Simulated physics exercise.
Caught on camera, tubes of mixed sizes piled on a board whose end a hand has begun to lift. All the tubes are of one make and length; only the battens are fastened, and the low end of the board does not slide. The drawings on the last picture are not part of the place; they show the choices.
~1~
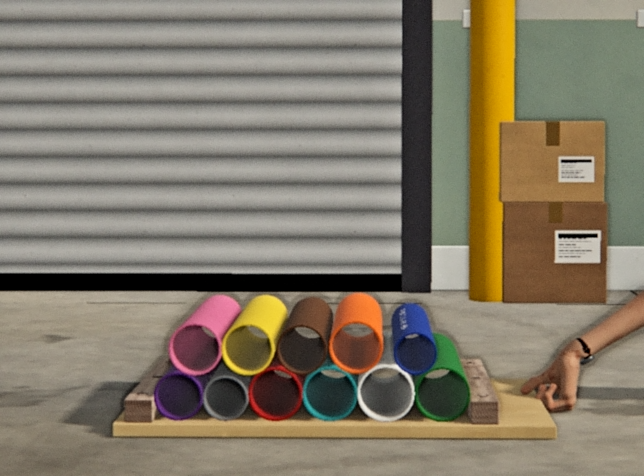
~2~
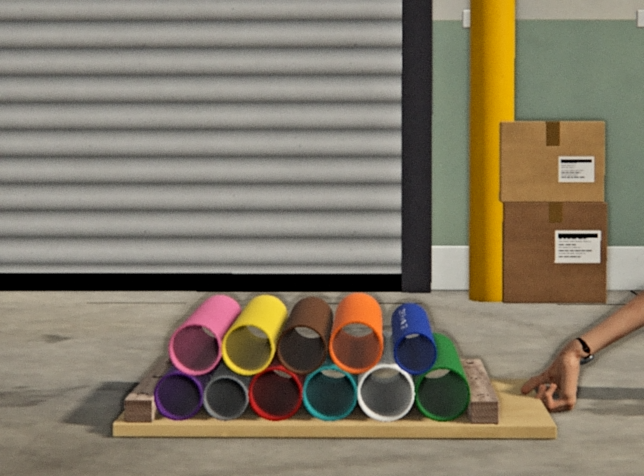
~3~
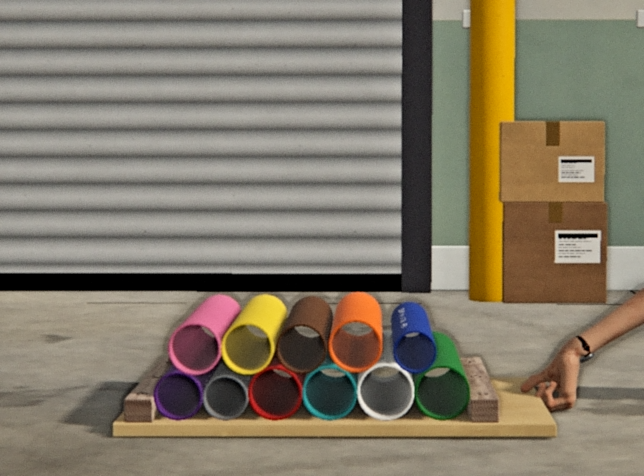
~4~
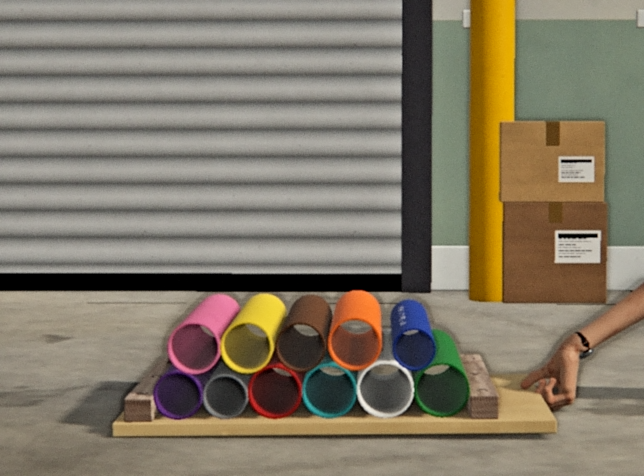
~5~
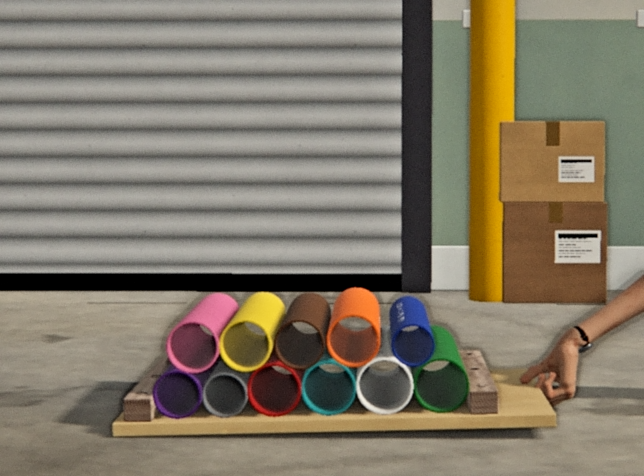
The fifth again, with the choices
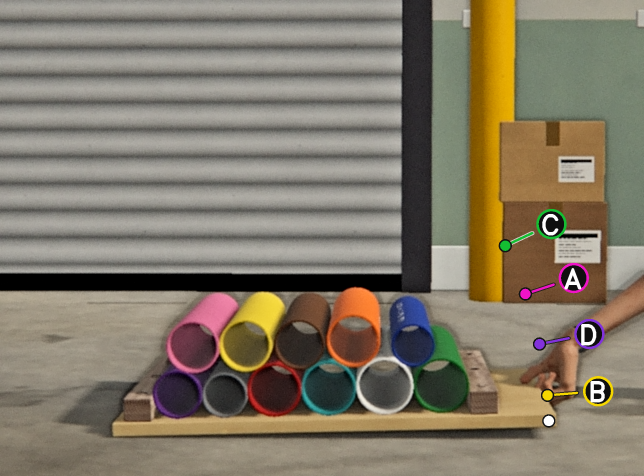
On a concrete floor, a hand slightly lifts the right end of a board stacked with colourful tubes.
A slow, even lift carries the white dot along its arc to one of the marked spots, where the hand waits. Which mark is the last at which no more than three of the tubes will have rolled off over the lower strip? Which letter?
The highest mark that will do is C.
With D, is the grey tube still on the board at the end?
Yes, with D.
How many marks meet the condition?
Four of the four.
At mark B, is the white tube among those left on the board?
Yes, with B.
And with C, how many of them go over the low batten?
It comes to two.
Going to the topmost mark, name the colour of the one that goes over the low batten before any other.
The pink one.
On the marked copy, A at (525, 294); B at (547, 396); C at (505, 246); D at (540, 344); the white dot at (549, 421).
With C. Early on, board at 16°.
Further on, board at 25°.
At the end, board at 25°, two over the low batten (pink, yellow).
As for the rest, A one over the low batten (pink); B none over the low batten; D one over the low batten (pink).
